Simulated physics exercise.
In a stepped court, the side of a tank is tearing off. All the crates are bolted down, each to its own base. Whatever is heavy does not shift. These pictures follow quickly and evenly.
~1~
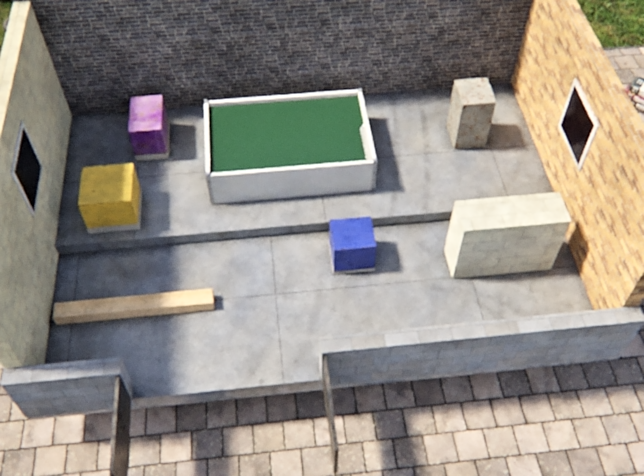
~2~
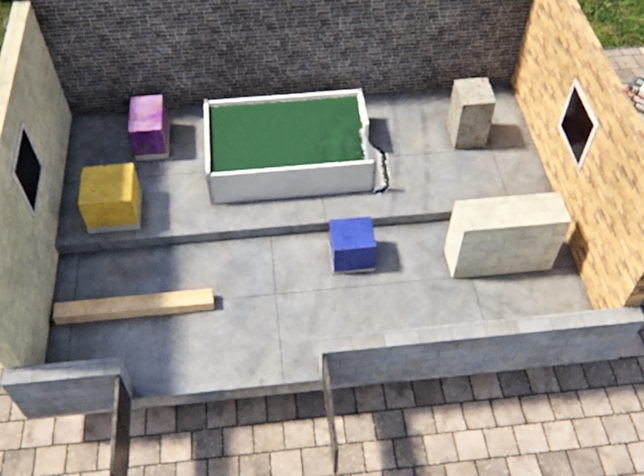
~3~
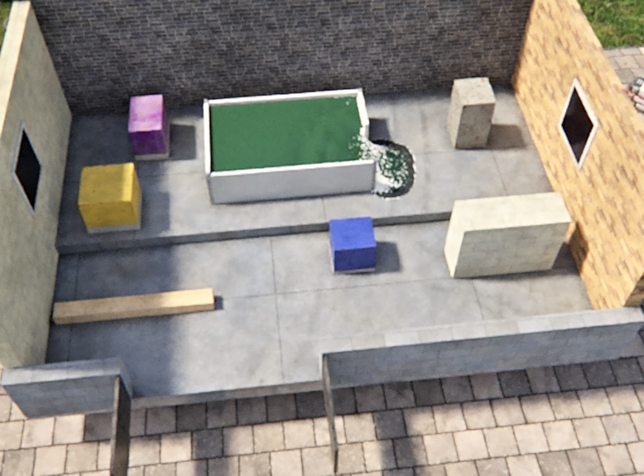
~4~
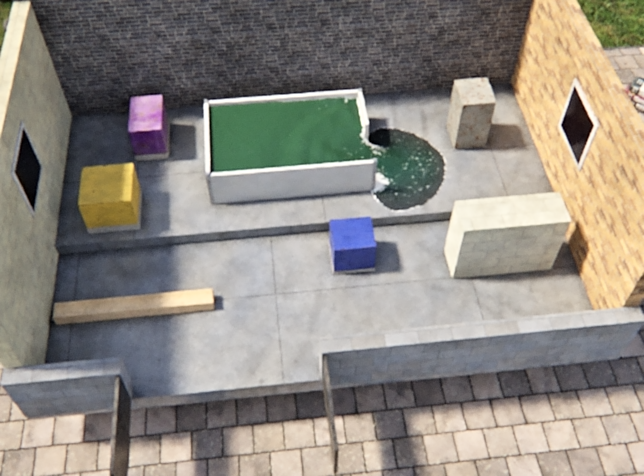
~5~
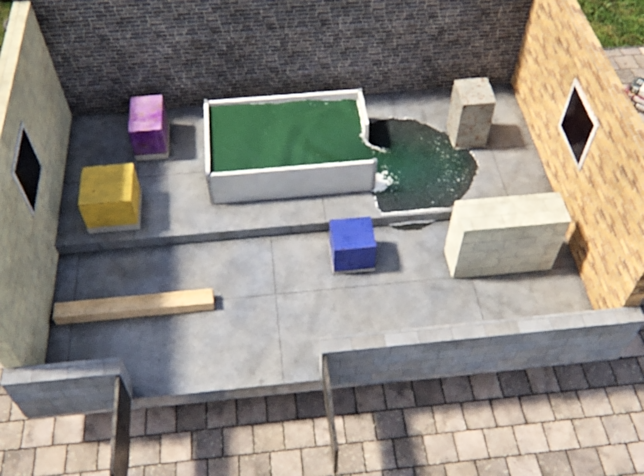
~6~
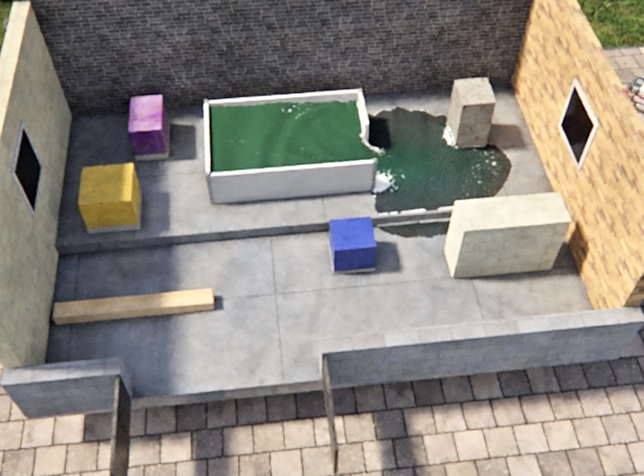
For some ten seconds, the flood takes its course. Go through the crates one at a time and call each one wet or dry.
The blue crate is wet. The purple crate is dry. The yellow crate is dry.
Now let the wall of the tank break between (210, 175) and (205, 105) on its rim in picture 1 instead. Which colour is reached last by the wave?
The one in blue.
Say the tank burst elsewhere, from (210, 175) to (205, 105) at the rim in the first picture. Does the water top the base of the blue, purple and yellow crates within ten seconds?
The blue crate gets drenched; the purple crate gets drenched; the yellow crate gets drenched.
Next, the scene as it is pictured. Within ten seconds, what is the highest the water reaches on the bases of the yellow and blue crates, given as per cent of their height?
30 and 230 per cent, roughly.
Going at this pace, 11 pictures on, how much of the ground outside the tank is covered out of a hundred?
That works out at 25 %.
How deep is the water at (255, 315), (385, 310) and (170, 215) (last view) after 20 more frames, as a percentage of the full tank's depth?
Around 0, 0 and 0 percent, in that order.
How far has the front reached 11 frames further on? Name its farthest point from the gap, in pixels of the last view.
(600, 335).
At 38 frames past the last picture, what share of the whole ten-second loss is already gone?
My figure is about 5 in a hundred.
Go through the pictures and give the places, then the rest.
Still water in the open tank at (288, 134), in the first frame.
Water pours out at (368, 160) and has run to a hidden place, in the second frame.
The front is at (403, 149), out from the gap at (367, 162), in the third frame.
The front is at (437, 154), out from the gap at (367, 163), in the fourth frame.
Water pours out at (367, 162) and has run to (473, 167), in the fifth frame.
The front is at (505, 167), out from the gap at (367, 162), in the sixth frame.
A moment on, water covers 20 % of the floor; the blue crate not reached, the purple crate not reached, the yellow crate not reached.
Next, water covers 25 % of the floor; the blue crate not reached, the purple crate not reached, the yellow crate not reached.
Then, water covers 35 % of the floor; the blue crate not reached, the purple crate not reached, the yellow crate not reached.
Later, water covers 65 % of the floor; the blue crate water round its plinth, the purple crate water round its plinth, the yellow crate not reached.
In the end, water covers 90 % of the floor; the blue crate was topped, the purple crate stayed above the water, the yellow crate stayed above the water.
